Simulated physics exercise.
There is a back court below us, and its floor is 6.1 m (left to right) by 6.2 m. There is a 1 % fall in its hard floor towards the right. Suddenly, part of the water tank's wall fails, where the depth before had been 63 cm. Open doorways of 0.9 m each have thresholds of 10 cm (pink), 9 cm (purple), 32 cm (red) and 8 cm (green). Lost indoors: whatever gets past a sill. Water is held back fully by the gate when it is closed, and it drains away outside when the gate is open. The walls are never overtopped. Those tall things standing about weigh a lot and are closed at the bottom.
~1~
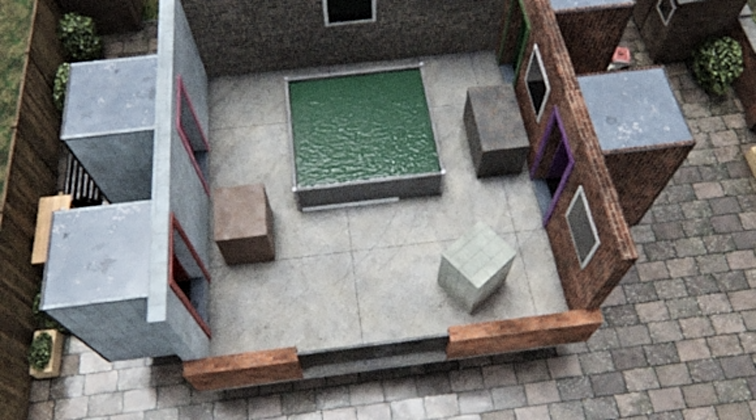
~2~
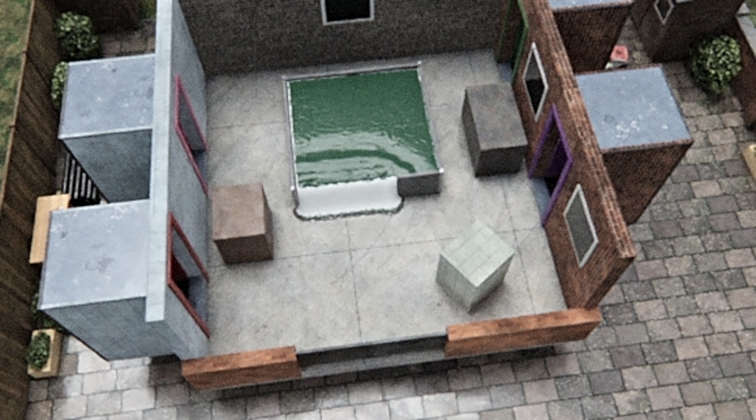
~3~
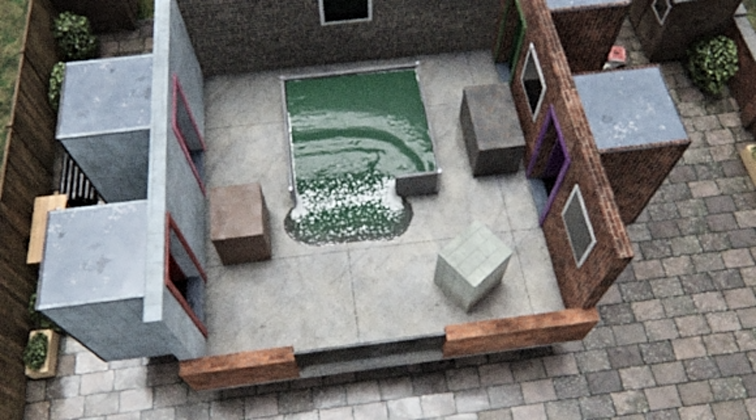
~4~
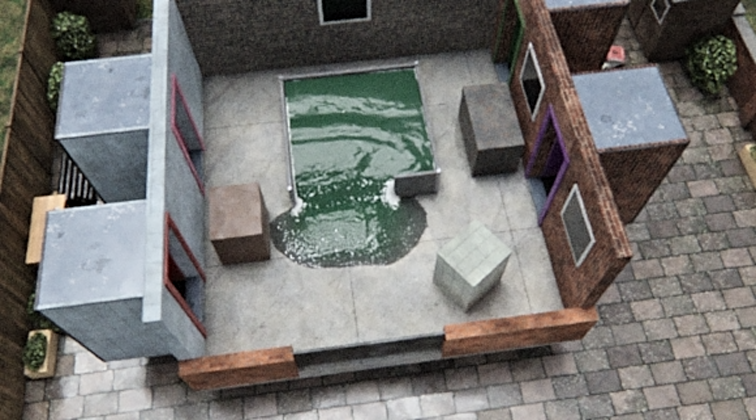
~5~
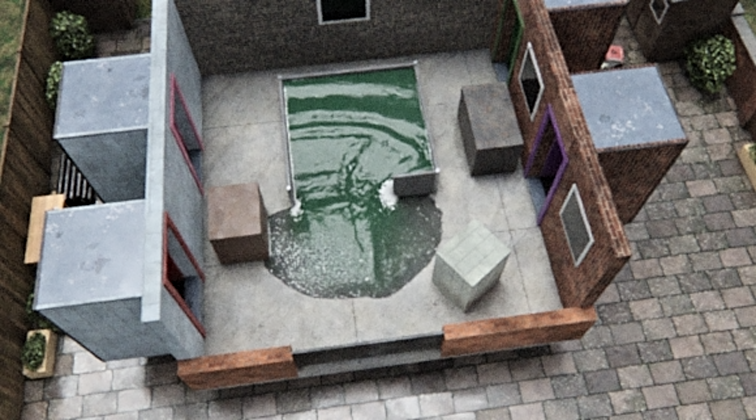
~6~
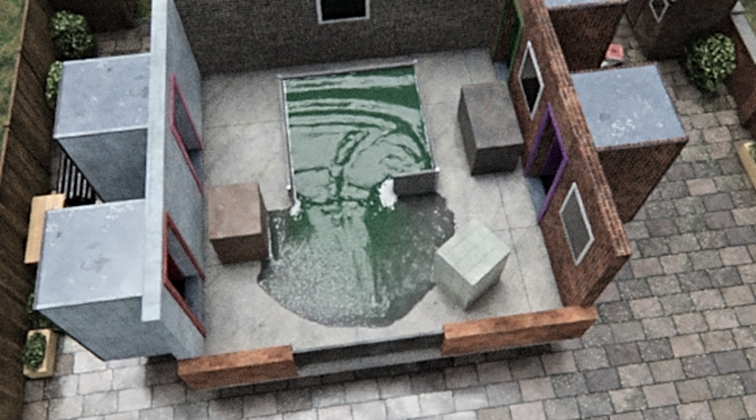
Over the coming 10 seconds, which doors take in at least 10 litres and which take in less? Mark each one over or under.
Pink door - under; purple door - over; red door - under; green door - over.
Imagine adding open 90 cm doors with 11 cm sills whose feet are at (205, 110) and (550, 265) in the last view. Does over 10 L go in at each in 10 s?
First door short of the limit, second door beyond the limit.
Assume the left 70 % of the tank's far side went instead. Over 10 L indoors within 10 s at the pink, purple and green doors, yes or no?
For pink, too much; for purple, too little; for green, too much.
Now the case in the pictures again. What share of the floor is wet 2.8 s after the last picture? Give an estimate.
Covered: Roughly 55 %.
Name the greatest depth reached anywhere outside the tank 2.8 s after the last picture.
35 cm or so.
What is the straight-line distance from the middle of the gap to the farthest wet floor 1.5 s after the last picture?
Distance: Approx. 4.4 m.
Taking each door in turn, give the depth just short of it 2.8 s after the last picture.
Door by door, in cm: Pink reads 9, purple reads 8, red reads 27, green reads 0.
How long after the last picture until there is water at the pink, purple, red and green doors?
So, pink at 2.4 s, then purple at 2.2 s, red at 1.4 s, and green at 4.0 s.
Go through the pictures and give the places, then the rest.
The water tank at (361, 127) is whole and still, 63 cm deep, in the first frame.
Water pours out at (347, 194) and has run 1.0 m, to (400, 205); typically 9 cm deep outside, 63 cm at the water tank's back, in the second frame.
The front is at (404, 225), 1.2 m from the gap at (345, 196); 1.5 m2 of floor is under water; 63 cm left at the back of the water tank, in the third frame.
The front is at (413, 241), 1.5 m from the gap at (344, 196); 2.8 m2 of floor is under water; 63 cm left at the back of the water tank, in the fourth frame.
The front is at (389, 291), 2.0 m from the gap at (343, 196); 4.7 m2 of floor is under water; 63 cm left at the back of the water tank, in the fifth frame.
Water pours out at (343, 195) and has run 2.5 m, to (387, 320); typically 6 cm deep outside, 61 cm at the water tank's back, in the sixth frame.
Then, 0.7 s after the last picture water covers 35 % of the floor and is deepest (38 cm) near (348, 350); pink door not reached, purple door not reached, red door not reached, green door not reached.
Then, 1.5 s after the last picture water covers 45 % of the floor and is deepest (55 cm) near (217, 367); pink door not reached, purple door not reached, red door 12 cm at the sill, 0 L in, green door not reached.
Then, 2.8 s after the last picture water covers 55 % of the floor and is deepest (35 cm) near (217, 367); pink door 9 cm at the sill, 0 L in, purple door 8 cm at the sill, 0 L in, red door 27 cm at the sill, 0 L in, green door not reached.
Then, 5.3 s after the last picture water covers 95 % of the floor and is deepest (24 cm) near (412, 341); pink door 5 cm at the sill, 0 L in, purple door 16 cm at the sill, 19 L in, red door 18 cm at the sill, 1 L in, green door 4 cm at the sill, 0 L in.
Then, 9.3 s after the last picture water covers 100 % of the floor and is deepest (18 cm) near (521, 186); pink door 5 cm at the sill, 0 L in, purple door 19 cm at the sill, 194 L in, red door 9 cm at the sill, 1 L in, green door 18 cm at the sill, 42 L in.
